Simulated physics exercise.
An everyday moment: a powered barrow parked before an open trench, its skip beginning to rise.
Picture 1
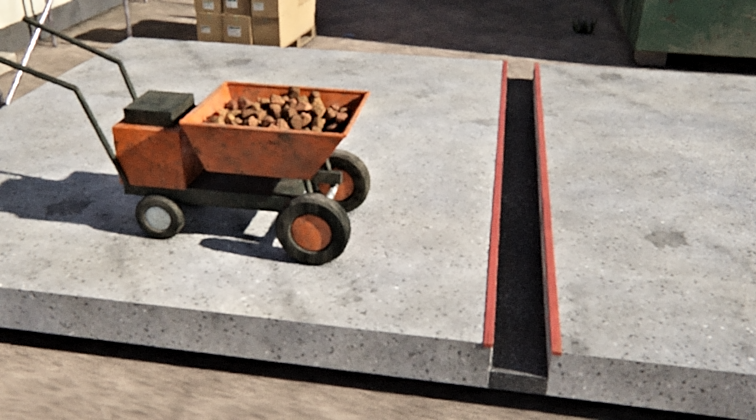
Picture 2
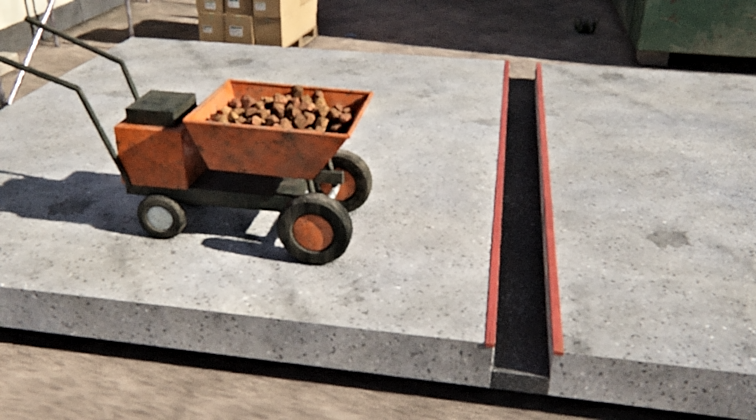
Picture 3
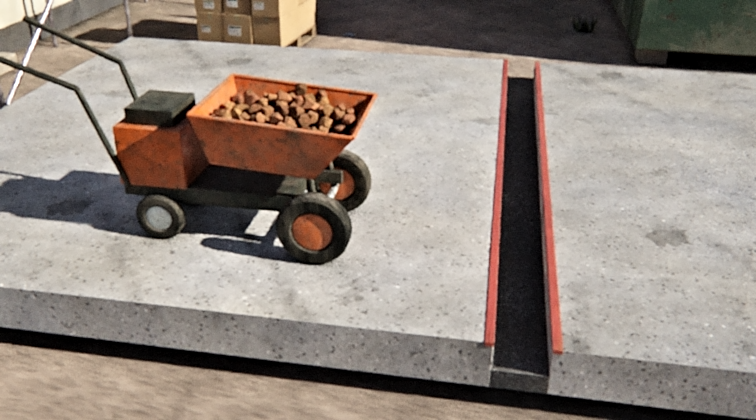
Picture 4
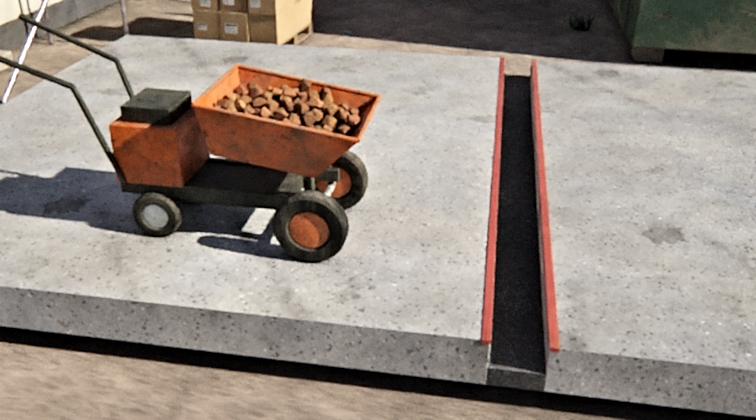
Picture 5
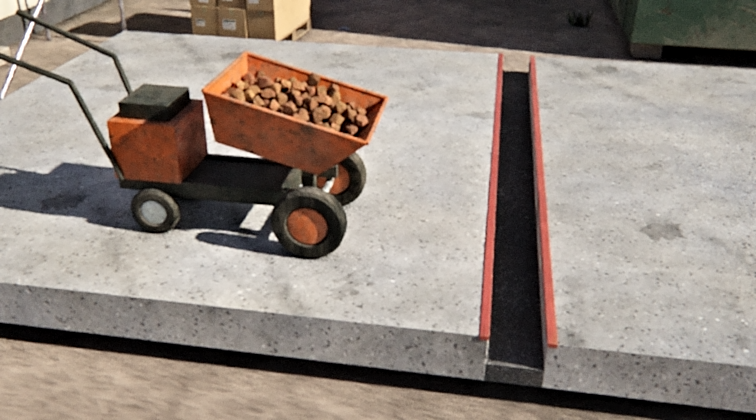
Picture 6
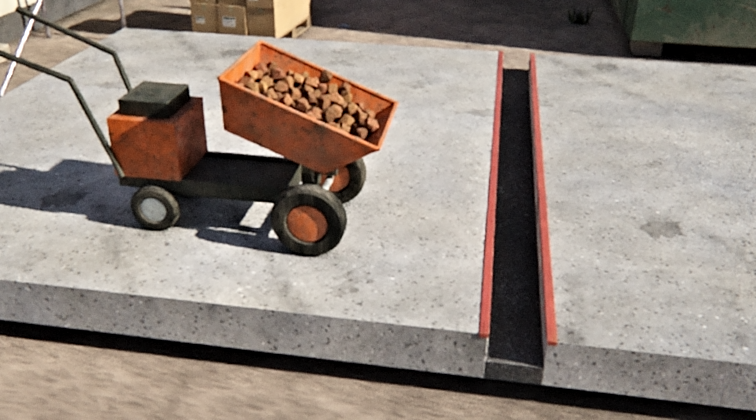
On a sunlit concrete slab, an orange powered barrow loaded with brown clods stands to the left of a narrow, red-edged trench. Its skip sits level at first, then tilts slightly, its back end lifting, and steepens to a clear slant toward the right while the wheels stay put.
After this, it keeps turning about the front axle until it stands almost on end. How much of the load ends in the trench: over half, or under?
Between the edges lies under half of the load.
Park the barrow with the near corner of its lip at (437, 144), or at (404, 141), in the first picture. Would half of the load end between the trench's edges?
First over half, then most of it.
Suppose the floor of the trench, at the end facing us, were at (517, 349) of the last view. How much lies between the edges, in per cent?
About 20 per cent.
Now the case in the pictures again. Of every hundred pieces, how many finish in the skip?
Some 15 per cent.
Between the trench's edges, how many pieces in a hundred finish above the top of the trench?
Some 0 per cent.
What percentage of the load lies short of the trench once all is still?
About 55 per cent.
Just after the last frame, skip tipped steeply; every one in the skip.
A moment on, skip tipped right over; the larger part in the skip; roughly a quarter short of the trench; just a few falling.
Further on, skip tipped right over; roughly a quarter in the skip; roughly half short of the trench; roughly a quarter in or heaped over the trench; just a few beyond it.
When it is over, skip tipped right over; roughly a quarter in the skip; roughly half short of the trench; roughly a quarter in or heaped over the trench; just a few beyond it.
